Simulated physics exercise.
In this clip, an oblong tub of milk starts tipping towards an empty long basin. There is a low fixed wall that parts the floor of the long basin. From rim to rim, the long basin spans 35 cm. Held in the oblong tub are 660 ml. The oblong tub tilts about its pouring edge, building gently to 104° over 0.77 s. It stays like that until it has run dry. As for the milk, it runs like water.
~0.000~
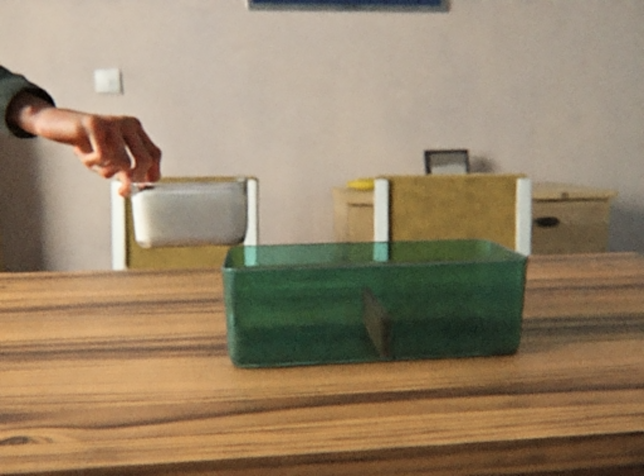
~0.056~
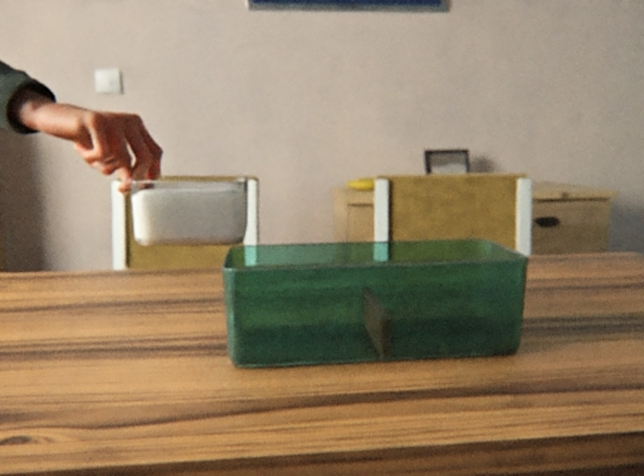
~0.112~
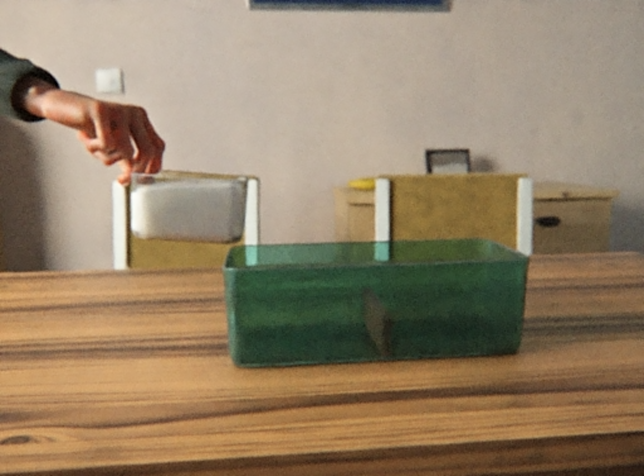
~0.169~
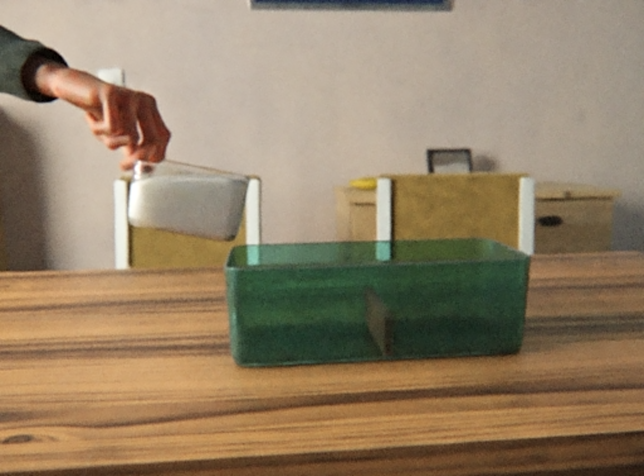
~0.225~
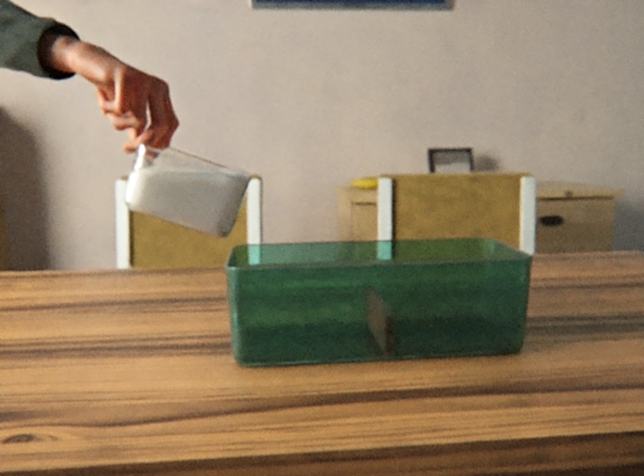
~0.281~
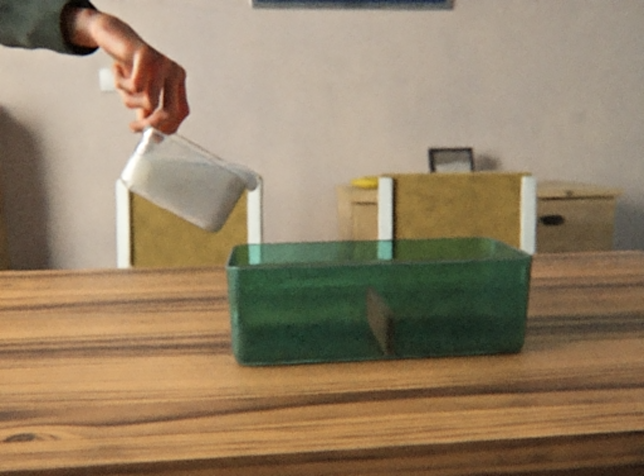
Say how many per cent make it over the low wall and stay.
About 8 per cent makes it over and stays.
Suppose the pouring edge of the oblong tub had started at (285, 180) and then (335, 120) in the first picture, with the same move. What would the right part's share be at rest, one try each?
First 45, then 85 per cent.
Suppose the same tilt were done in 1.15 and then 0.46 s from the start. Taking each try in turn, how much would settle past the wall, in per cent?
Roughly 5 per cent the first time and 10 per cent the second.
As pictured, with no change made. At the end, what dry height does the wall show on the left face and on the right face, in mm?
Left: Roughly 22 mm; right: Roughly 46 mm.
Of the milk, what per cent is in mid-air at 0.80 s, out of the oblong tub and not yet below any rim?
Roughly 10 %.
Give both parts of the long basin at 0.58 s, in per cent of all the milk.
I'd say some 22 in a hundred on the left and 0 on the right.
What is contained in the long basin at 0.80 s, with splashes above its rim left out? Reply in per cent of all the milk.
Around 86 per cent of the whole.
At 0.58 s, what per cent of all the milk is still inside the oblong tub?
About 32 percent.
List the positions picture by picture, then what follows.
The first frame shows tilt 0°; pouring edge (246, 181); surface from (144, 191) to (245, 189); the long basin's rim runs from (226, 259) to (507, 250); the wall's top is at (375, 303).
The second frame shows tilt 1°; pouring edge (246, 181); surface from (145, 190) to (245, 188).
The third frame shows tilt 5°; pouring edge (247, 181); surface from (144, 187) to (245, 184).
The fourth frame shows tilt 12°; pouring edge (248, 181); surface from (144, 180) to (246, 178).
The fifth frame shows tilt 20°; pouring edge (248, 180); surface from (142, 170) to (249, 174); 1 per cent is over the edge.
The sixth frame shows tilt 31°; pouring edge (248, 180); surface from (142, 157) to (247, 173); 5 per cent is over the edge.
By 0.58 s the tilt is 89° and 32 per cent is still to pour, 23 is left of the wall and 0 right of it.
By 0.80 s the tilt is 104° and 4 per cent is still to pour, 83 is left of the wall and 3 right of it.
By 1.02 s the tilt is 104° and 0 per cent is still to pour, 91 is left of the wall and 7 right of it.
By 1.27 s the tilt is 104° and 0 per cent is still to pour, 91 is left of the wall and 8 right of it.
At rest 91 per cent lies left of the wall, 8 right of it and 1 outside.
